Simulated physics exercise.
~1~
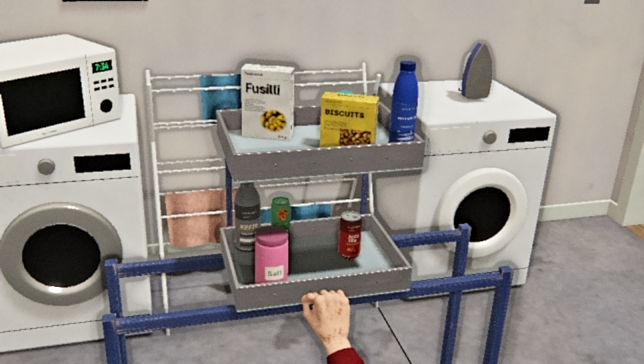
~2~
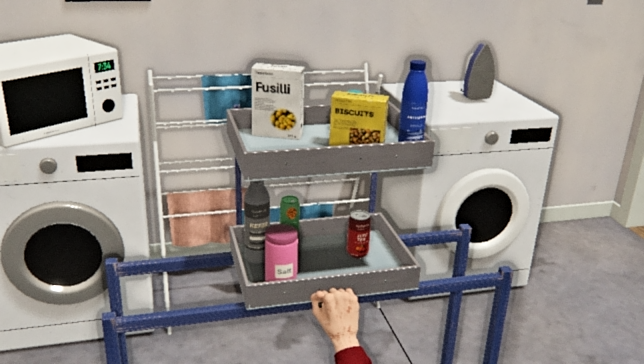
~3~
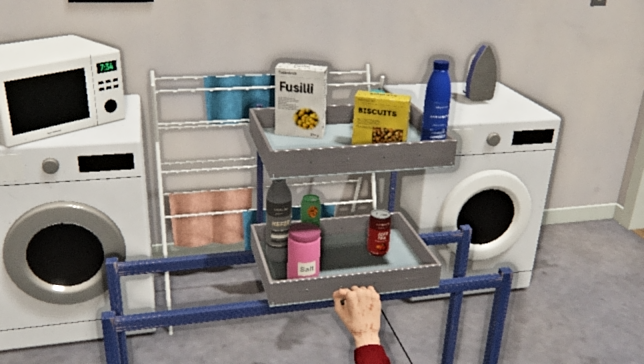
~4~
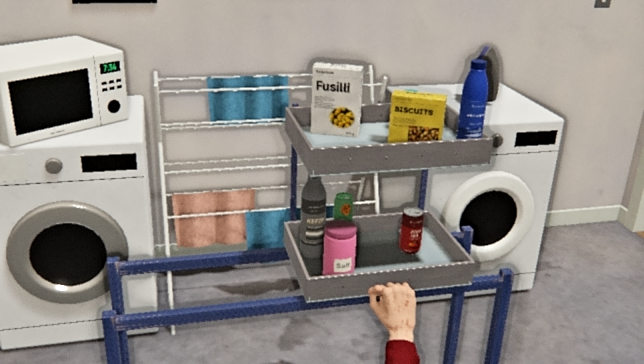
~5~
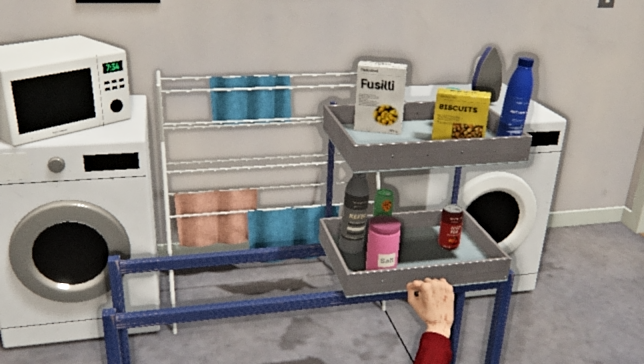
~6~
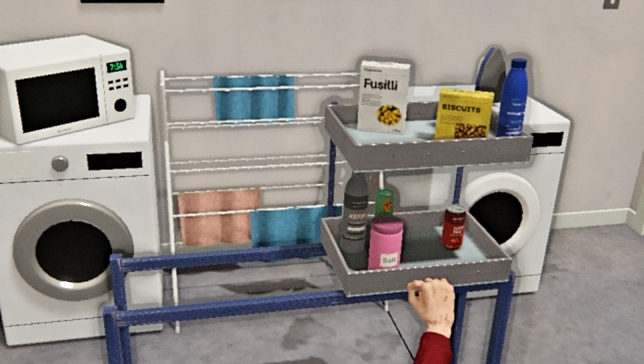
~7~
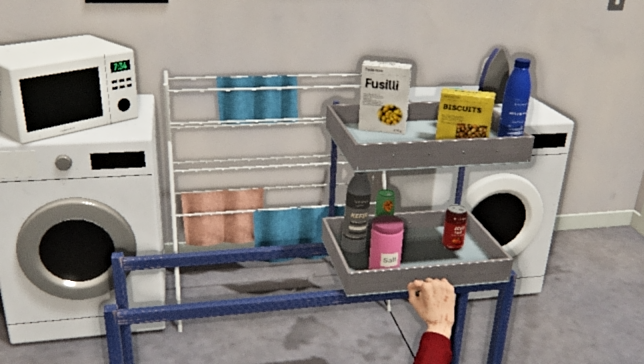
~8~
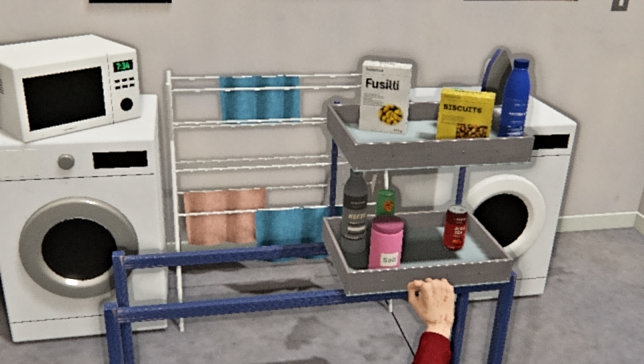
A two-tiered grey tray holding boxes, bottles, a can and a pink jar slid right along a blue frame, with a red-sleeved hand at its front edge, then stopped near the right end, everything still standing upright.
